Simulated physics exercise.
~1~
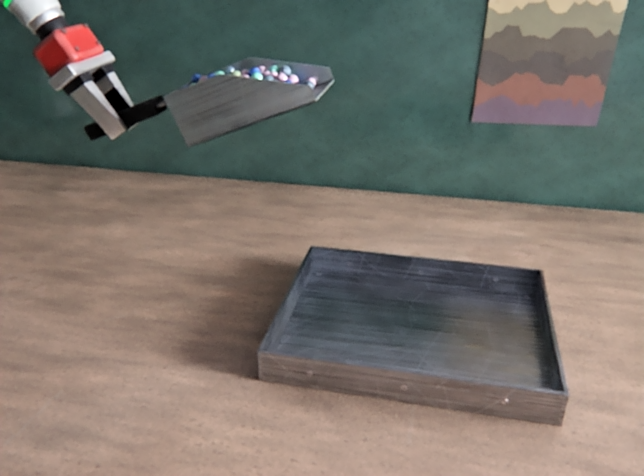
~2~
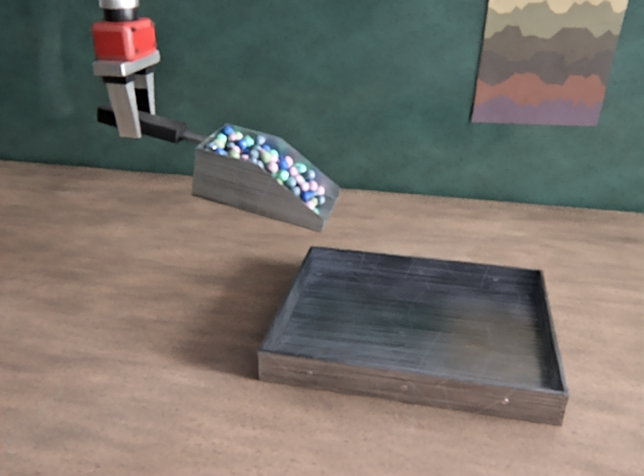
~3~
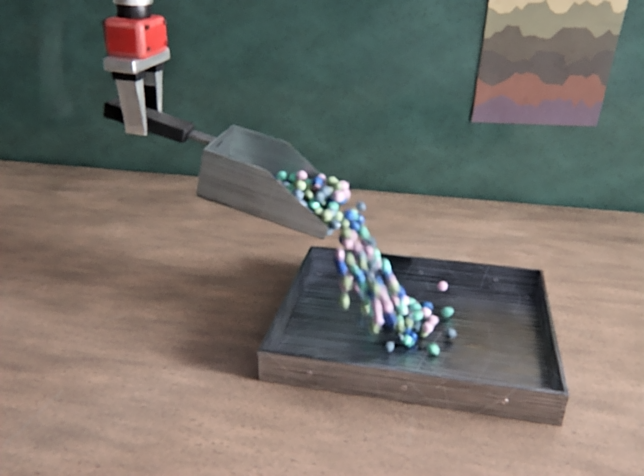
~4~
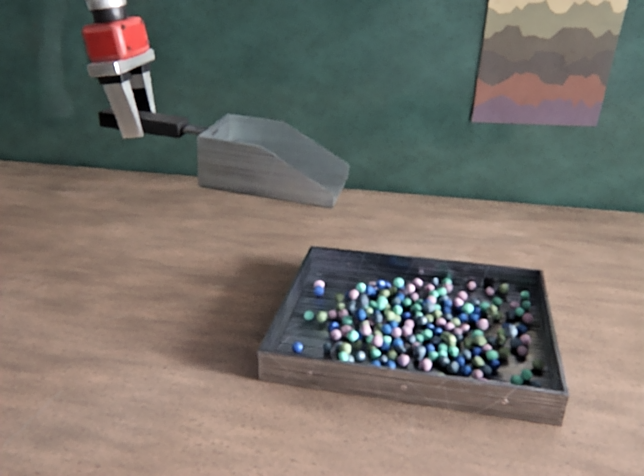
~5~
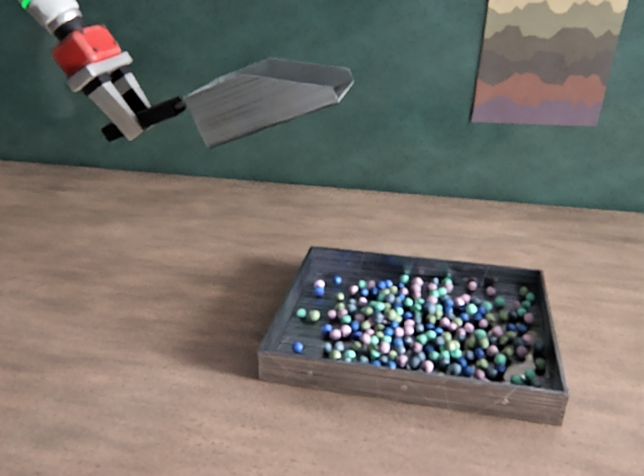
The footage shows a robotic gripper holding a grey scoop of small colourful round sweets above a dark, shallow tray, then tipping it forward so they stream down into the tray. The emptied scoop tilts back and rises, leaving the sweets spread across the tray.
